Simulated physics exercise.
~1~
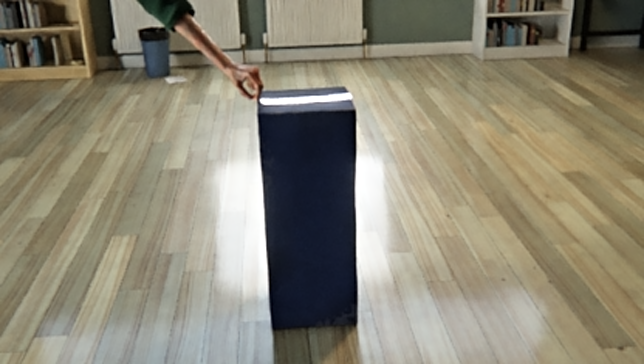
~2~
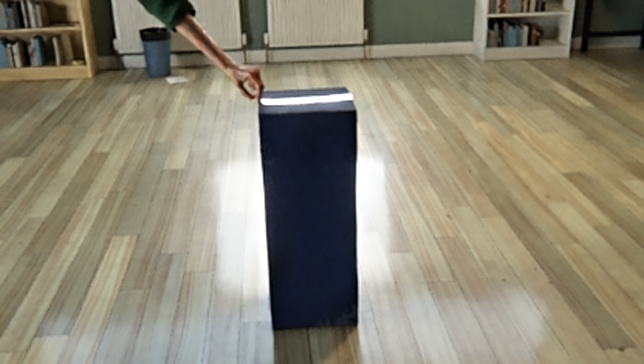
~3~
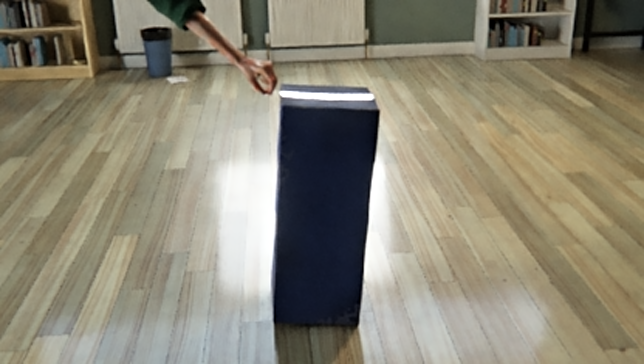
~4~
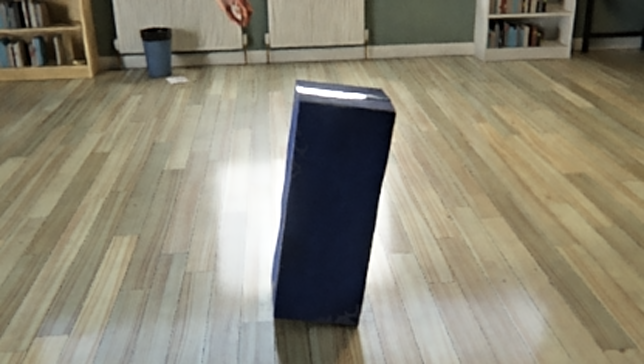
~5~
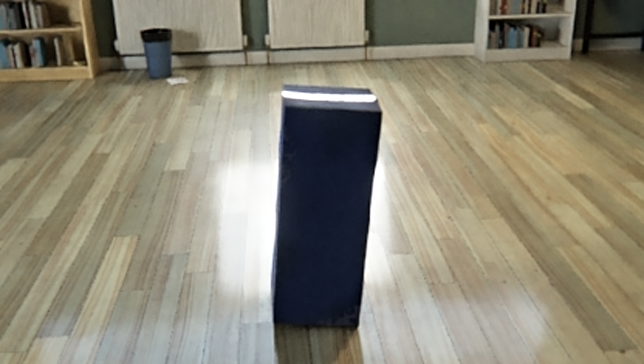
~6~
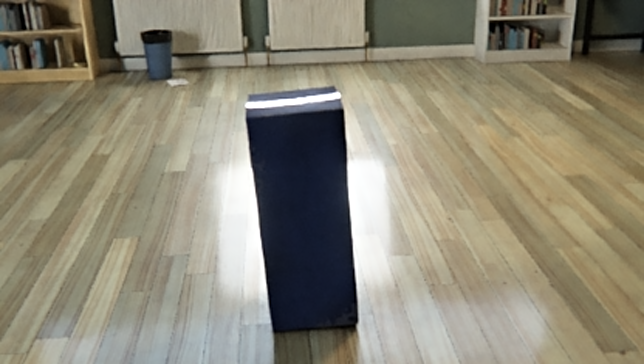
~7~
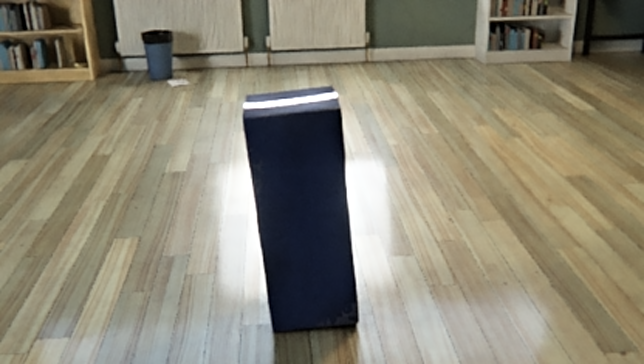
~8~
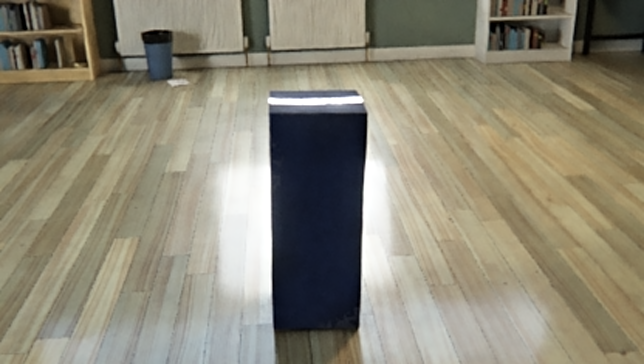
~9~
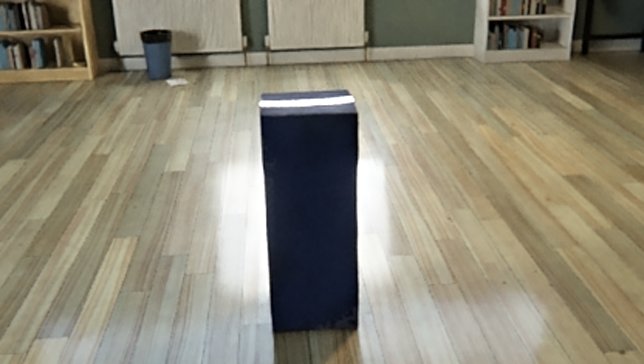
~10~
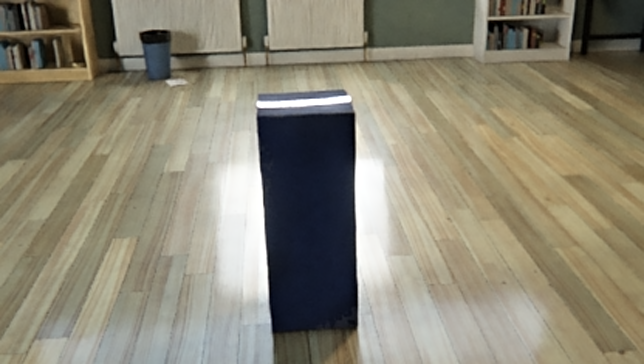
A tall, dark blue parcel with a white stripe near its top stands on a wooden floor, with radiators, a bin and bookshelves behind it. A hand reaching in from the upper left touches its top edge, and the parcel tips to the right as the hand lets go and draws back out of view. It leans further right, then rocks back through upright and tilts to the left. It swings slightly right again, wobbles less and less, and ends standing upright on its base.
